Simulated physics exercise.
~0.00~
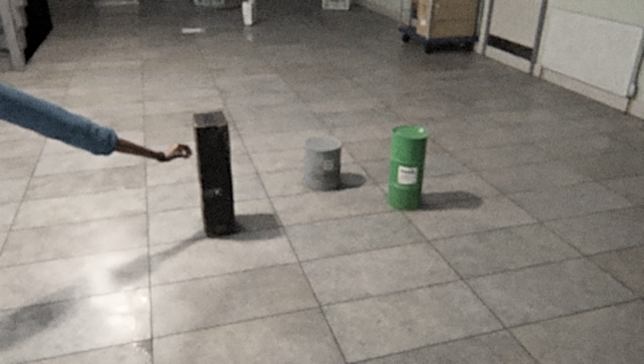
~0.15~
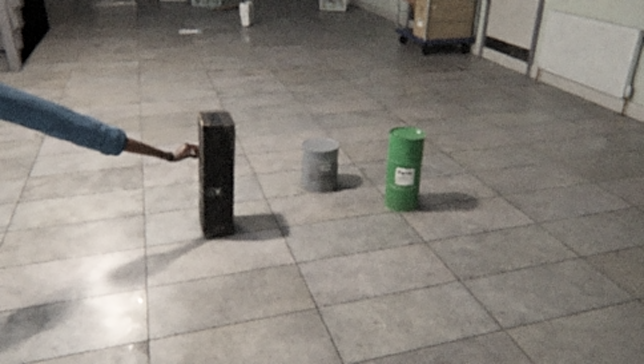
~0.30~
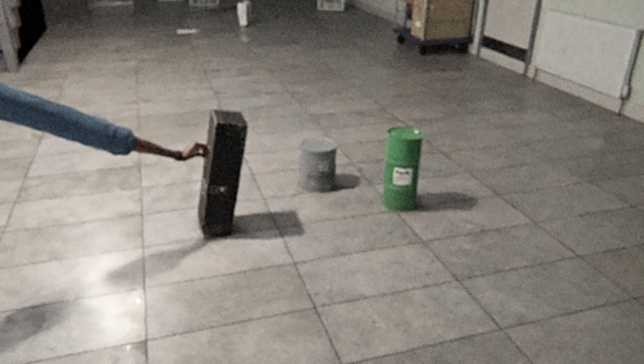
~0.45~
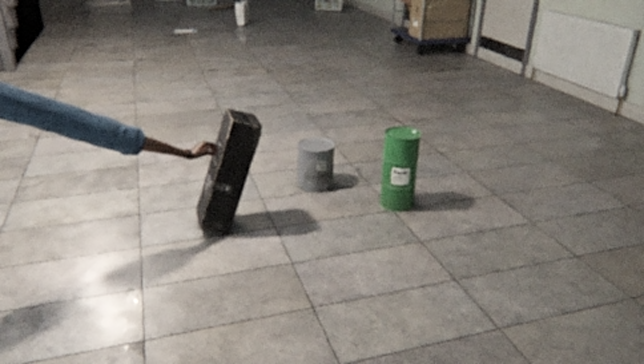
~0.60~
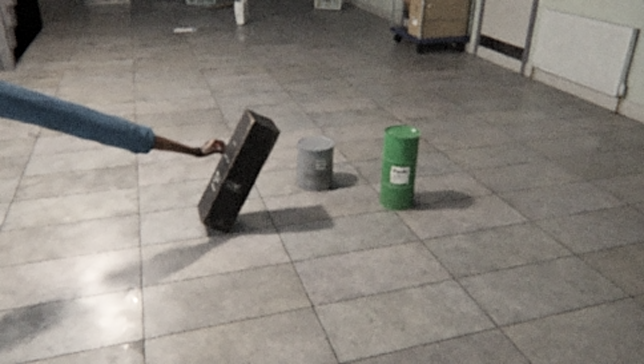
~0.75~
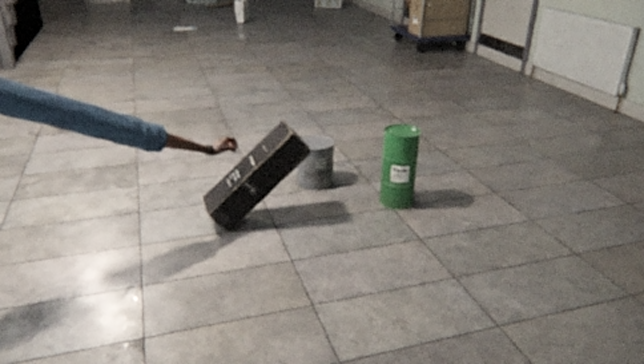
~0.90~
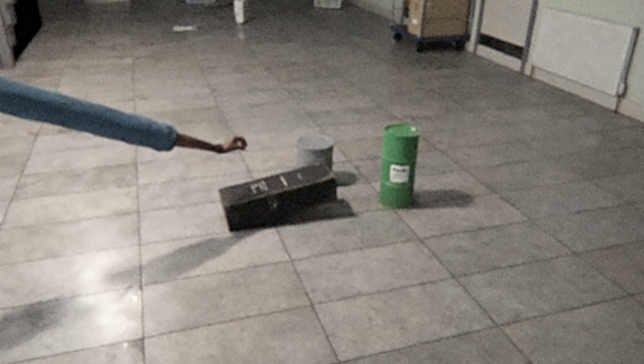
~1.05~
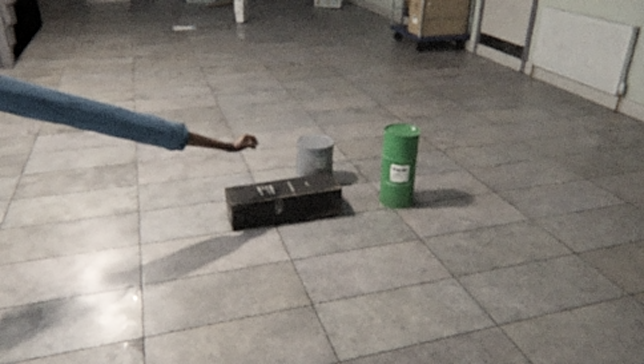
On a tiled floor, a hand pushes an upright black box rightward until it topples.
